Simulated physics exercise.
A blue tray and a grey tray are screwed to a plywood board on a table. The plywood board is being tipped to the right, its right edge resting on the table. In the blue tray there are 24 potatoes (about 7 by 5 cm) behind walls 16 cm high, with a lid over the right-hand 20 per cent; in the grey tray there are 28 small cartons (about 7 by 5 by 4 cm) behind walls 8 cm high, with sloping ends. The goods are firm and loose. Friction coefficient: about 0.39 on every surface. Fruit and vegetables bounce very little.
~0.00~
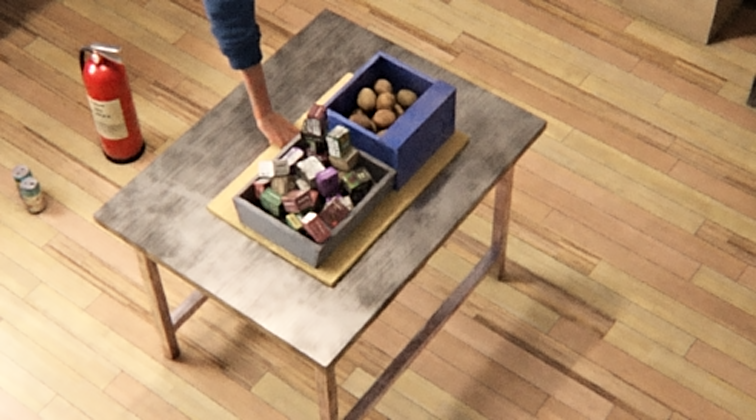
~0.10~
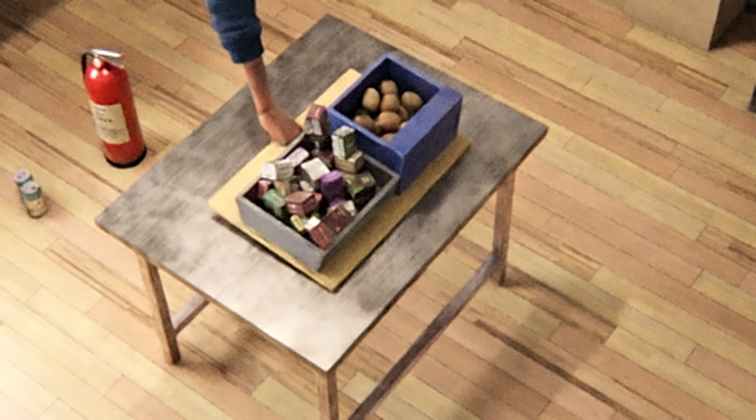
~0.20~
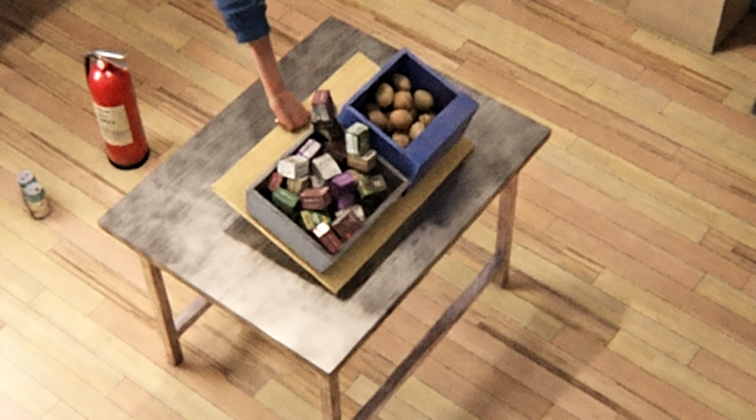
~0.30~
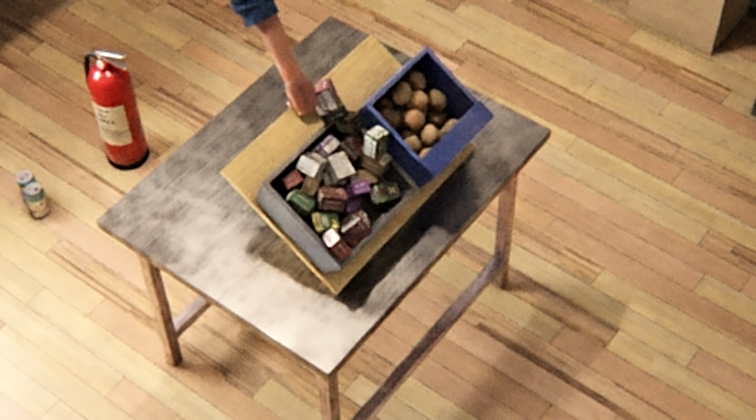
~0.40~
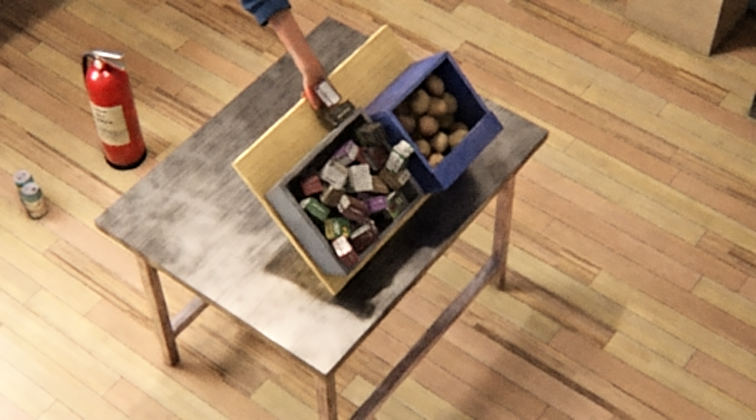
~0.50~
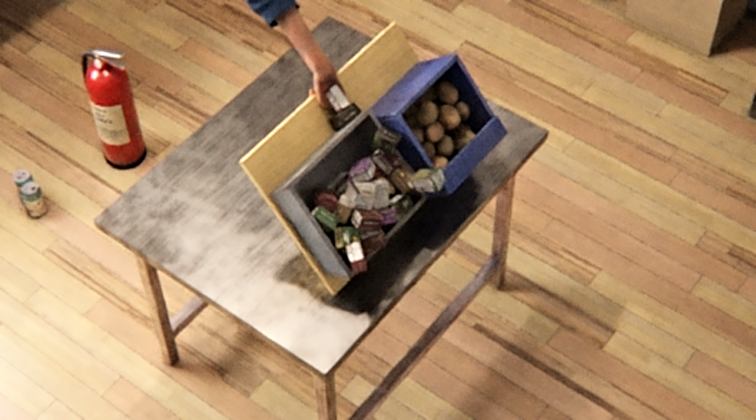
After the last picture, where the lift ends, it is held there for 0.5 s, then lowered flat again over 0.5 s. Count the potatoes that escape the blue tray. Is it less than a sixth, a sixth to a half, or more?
The blue tray loses less than a sixth of its potatoes.
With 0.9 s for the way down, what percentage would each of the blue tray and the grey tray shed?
In that case blue tray 0, grey tray 30 per cent.
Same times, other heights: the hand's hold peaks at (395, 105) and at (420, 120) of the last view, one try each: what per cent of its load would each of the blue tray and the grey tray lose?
Blue tray 20 then 50, grey tray 90 then 100 per cent.
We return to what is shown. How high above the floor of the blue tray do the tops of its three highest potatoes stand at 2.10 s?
About 12 cm.
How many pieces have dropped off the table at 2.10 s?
Roughly 3.
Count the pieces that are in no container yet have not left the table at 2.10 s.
About 5.
After 0.76 s, tilt 50°; 0 of 24 out of the blue tray and 6 of 28 out of the grey tray.
After 1.08 s, tilt 47°; 0 of 24 out of the blue tray and 8 of 28 out of the grey tray.
After 1.53 s, tilt 0°; 0 of 24 out of the blue tray and 8 of 28 out of the grey tray.
Final count (at 2.10 s), 0 of 24 out of the blue tray and 8 of 28 out of the grey tray. Asked share, 0 of 24, 0 per cent.
